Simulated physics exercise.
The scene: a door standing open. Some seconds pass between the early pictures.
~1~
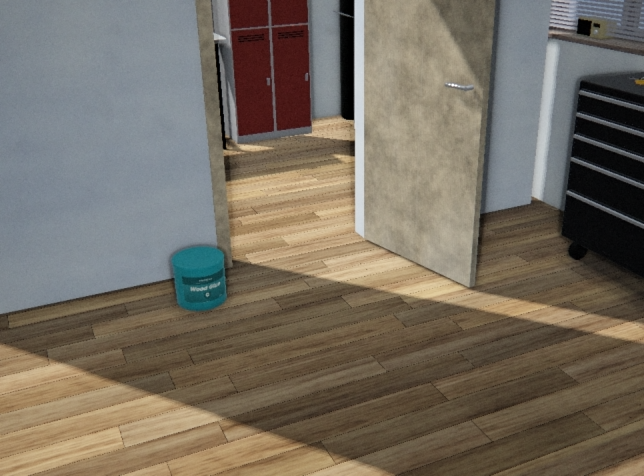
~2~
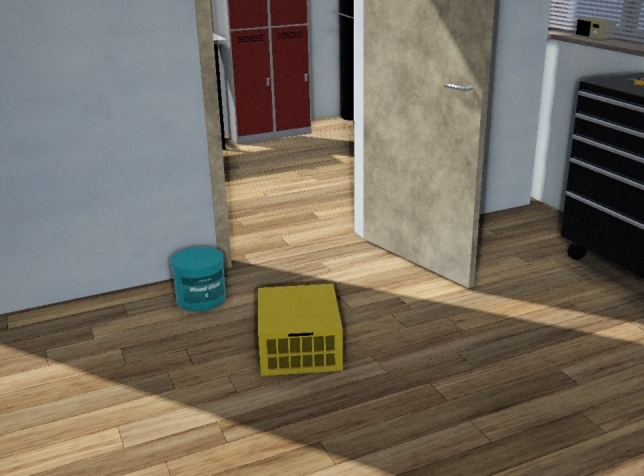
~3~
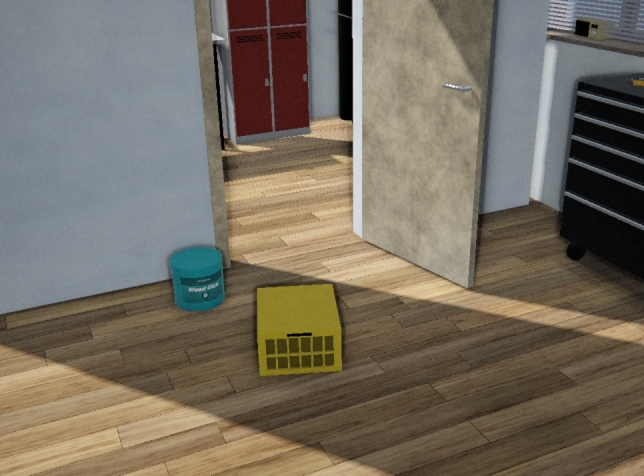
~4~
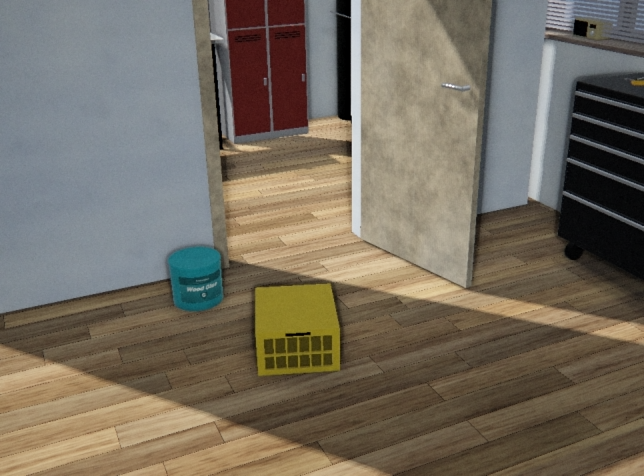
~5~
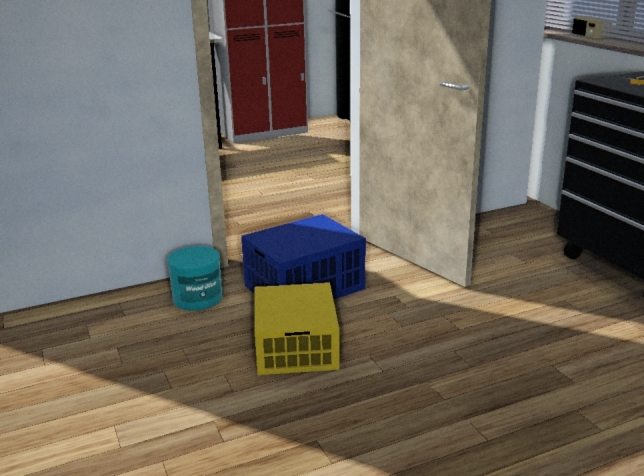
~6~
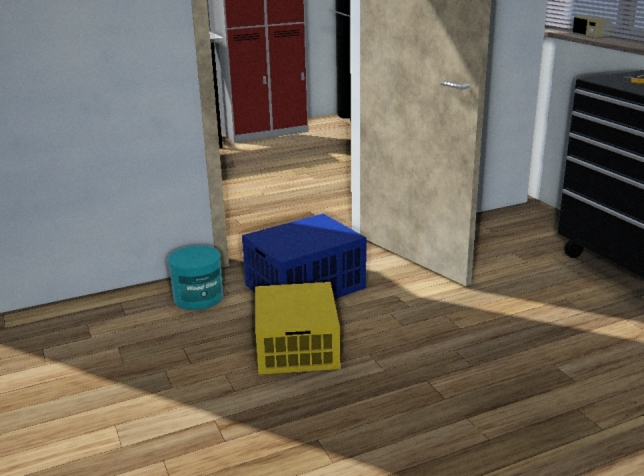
A yellow crate appears on the wooden floor in front of a wide-open door, to the right of a turquoise pail. After it sits there unmoved, a blue crate appears just behind it, near the doorway. The door, pail and crates otherwise stay still.
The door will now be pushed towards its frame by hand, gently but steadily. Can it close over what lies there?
Outcome: The door stops short.
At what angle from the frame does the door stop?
Some 65° open.
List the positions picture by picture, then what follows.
In the first picture, door wide open and still; turquoise pail (200, 279).
In the second picture, door wide open and still; turquoise pail (199, 279); yellow crate (299, 328).
In the third picture, door wide open and still; turquoise pail (198, 279); yellow crate (298, 328).
In the fourth picture, door wide open and still; turquoise pail (197, 279); yellow crate (296, 328).
In the fifth picture, door wide open and still; turquoise pail (196, 278); yellow crate (295, 327).
In the sixth picture, door wide open and still; blue chest (305, 262); turquoise pail (197, 278).
Then, 0.50 s later than the last frame, open by 92°.
Then, 0.70 s later than the last frame, open by 83°.
Then, 1.00 s later than the last frame, open by 67°.
When it is over, open by 65°; all 3 as before. End places, in pixels of the last picture, blue chest near (302, 262).
